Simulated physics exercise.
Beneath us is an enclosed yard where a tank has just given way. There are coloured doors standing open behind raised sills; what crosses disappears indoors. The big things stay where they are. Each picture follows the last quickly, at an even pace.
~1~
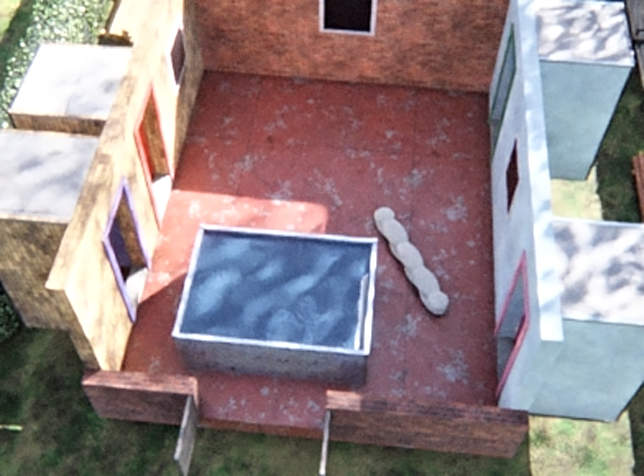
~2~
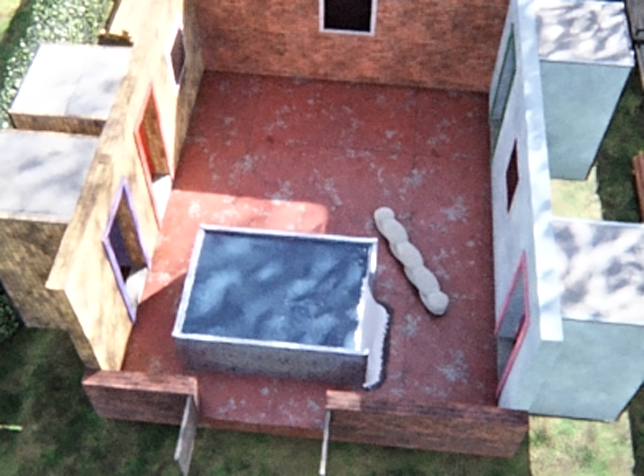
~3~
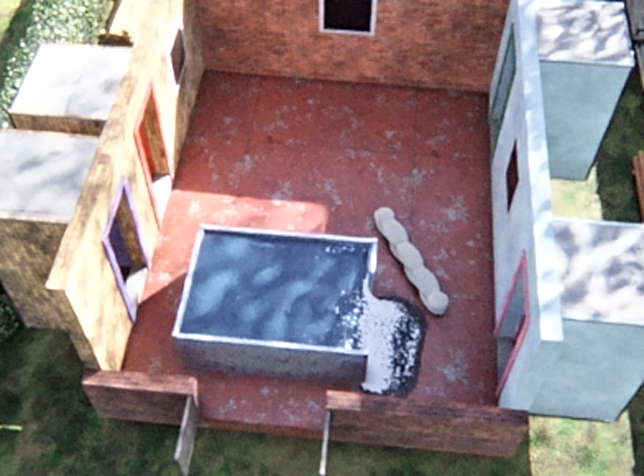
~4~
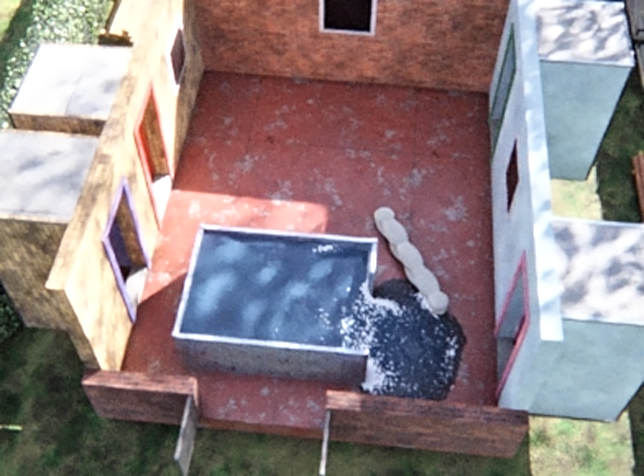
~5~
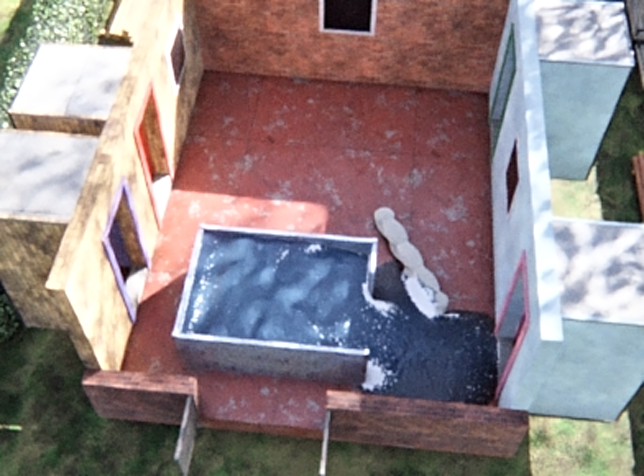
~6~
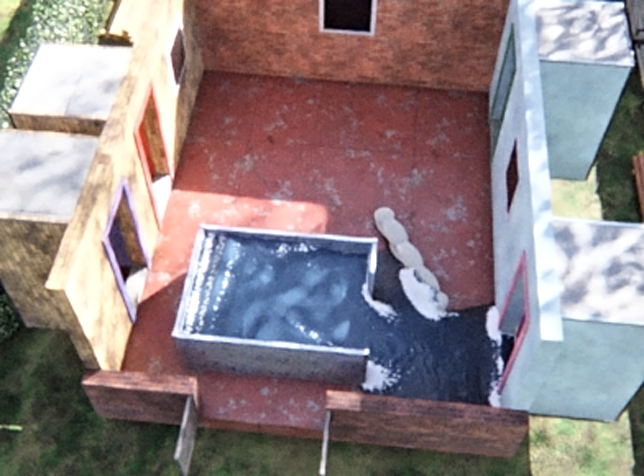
A raised tank in a walled, red-floored yard gave way on its right side, and dark, foaming water spread across the floor, washed around a pale, lumpy object and reached the pink-framed doorway.
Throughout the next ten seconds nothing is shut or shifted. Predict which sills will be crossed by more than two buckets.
In the end the blue door sees no more than two buckets come in; the pink door sees more than two buckets come in; the green door sees no more than two buckets come in; the red door sees no more than two buckets come in.
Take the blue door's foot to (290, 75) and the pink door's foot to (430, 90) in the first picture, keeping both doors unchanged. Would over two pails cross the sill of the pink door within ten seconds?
Result - pink door exceeds the limit.
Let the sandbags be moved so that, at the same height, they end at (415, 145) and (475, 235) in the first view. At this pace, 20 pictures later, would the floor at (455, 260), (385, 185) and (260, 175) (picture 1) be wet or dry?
Going in the order you gave, that's waterlogged, then waterlogged, then left unsoaked.
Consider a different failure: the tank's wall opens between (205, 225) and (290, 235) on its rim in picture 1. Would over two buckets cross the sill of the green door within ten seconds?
Green door: Tops the limit.
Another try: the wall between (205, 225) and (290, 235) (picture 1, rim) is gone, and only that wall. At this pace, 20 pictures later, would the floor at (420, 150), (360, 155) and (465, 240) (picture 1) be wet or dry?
In turn: Inundated, then inundated, then untouched.
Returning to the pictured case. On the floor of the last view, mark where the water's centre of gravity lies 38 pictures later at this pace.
Roughly (360, 258).
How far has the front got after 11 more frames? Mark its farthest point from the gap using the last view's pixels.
I'd go with roughly (484, 156).
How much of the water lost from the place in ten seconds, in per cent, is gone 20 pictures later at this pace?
Roughly 60 %.
A moment on, water covers 20 % of the floor; the blue door not reached, the pink door far over two buckets in, the green door not reached, the red door not reached.
Next, water covers 30 % of the floor; the blue door not reached, the pink door far over two buckets in, the green door not reached, the red door not reached.
Then, water covers 50 % of the floor; the blue door not reached, the pink door far over two buckets in, the green door wet at the sill, nothing in, the red door not reached.
Later, water covers 80 % of the floor; the blue door wet at the sill, nothing in, the pink door far over two buckets in, the green door wet at the sill, nothing in, the red door not reached.
In the end, water covers 95 % of the floor; the blue door wet at the sill, nothing in, the pink door far over two buckets in, the green door wet at the sill, nothing in, the red door wet at the sill, nothing in.
